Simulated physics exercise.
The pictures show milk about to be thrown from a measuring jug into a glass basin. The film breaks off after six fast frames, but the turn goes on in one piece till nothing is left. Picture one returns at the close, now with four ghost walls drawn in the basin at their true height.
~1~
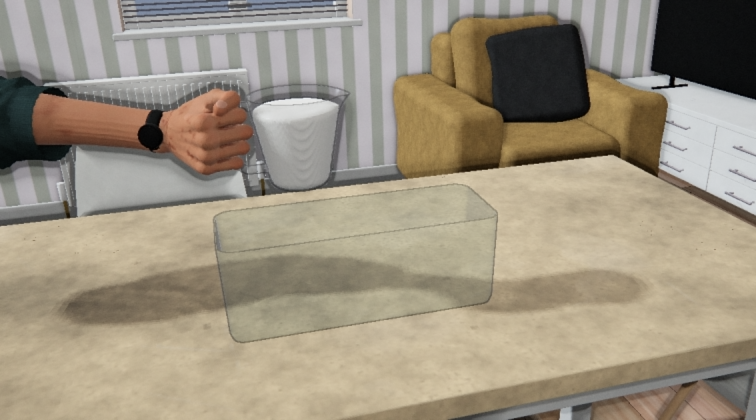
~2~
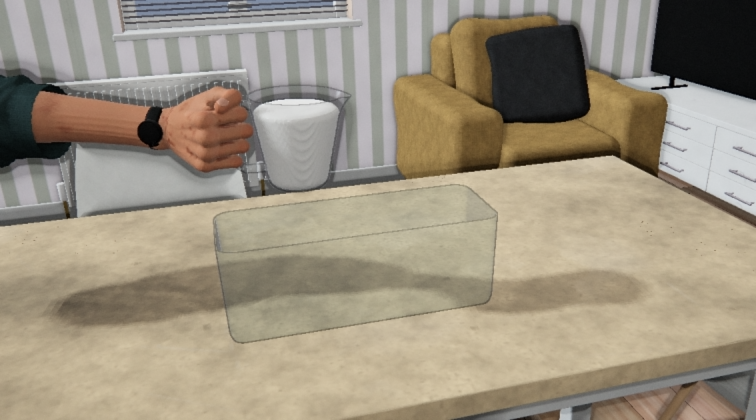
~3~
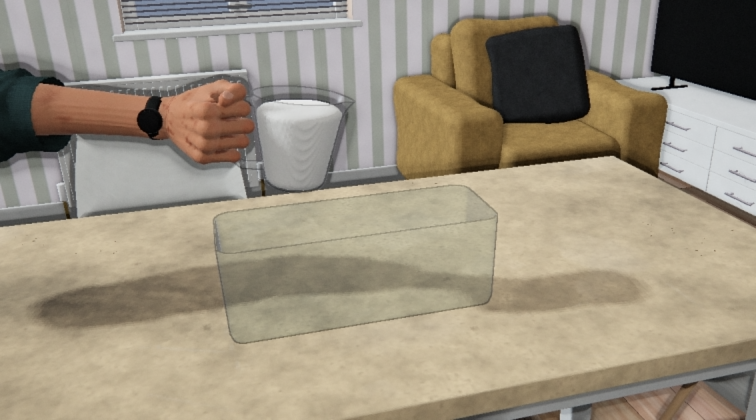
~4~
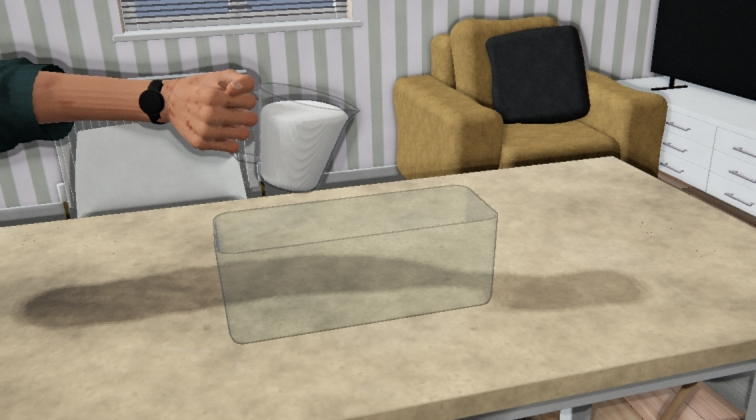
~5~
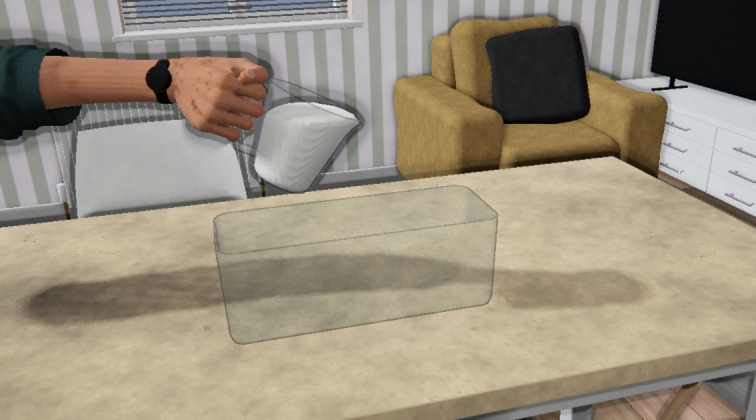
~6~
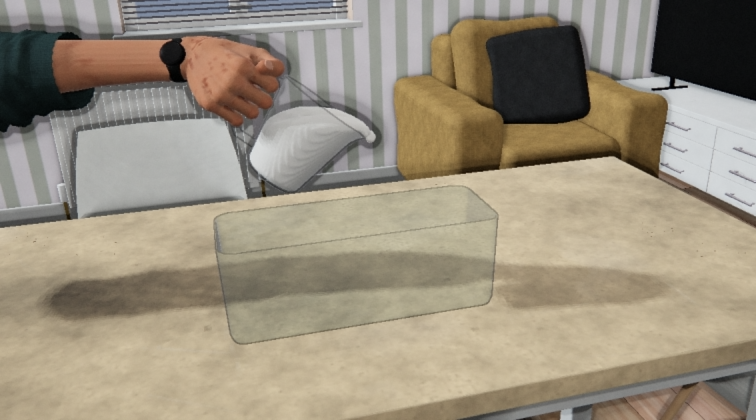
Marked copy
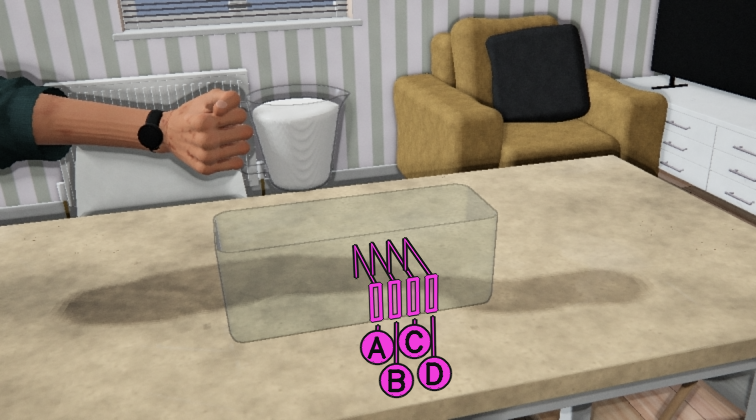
The footage shows a hand with a dark wristband holding a clear jug of white milk behind a glass basin on a table, then gradually tilting it rightward until the milk slopes and just passes the lip.
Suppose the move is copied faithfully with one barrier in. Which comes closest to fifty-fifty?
The best slot is C.
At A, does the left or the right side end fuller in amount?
The right side.
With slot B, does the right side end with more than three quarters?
Yes, it does.
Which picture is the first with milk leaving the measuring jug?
Picture 6.
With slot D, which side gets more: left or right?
The left side.
On the marked copy, A at (377, 326); B at (396, 323); C at (414, 320); D at (432, 317).
Choosing A, about 2 % ends left of the wall and 97 % right of it.
Choosing B, about 6 % ends left of the wall and 93 % right of it.
Choosing C, about 50 % ends left of the wall and 50 % right of it.
Choosing D, about 88 % ends left of the wall and 11 % right of it.
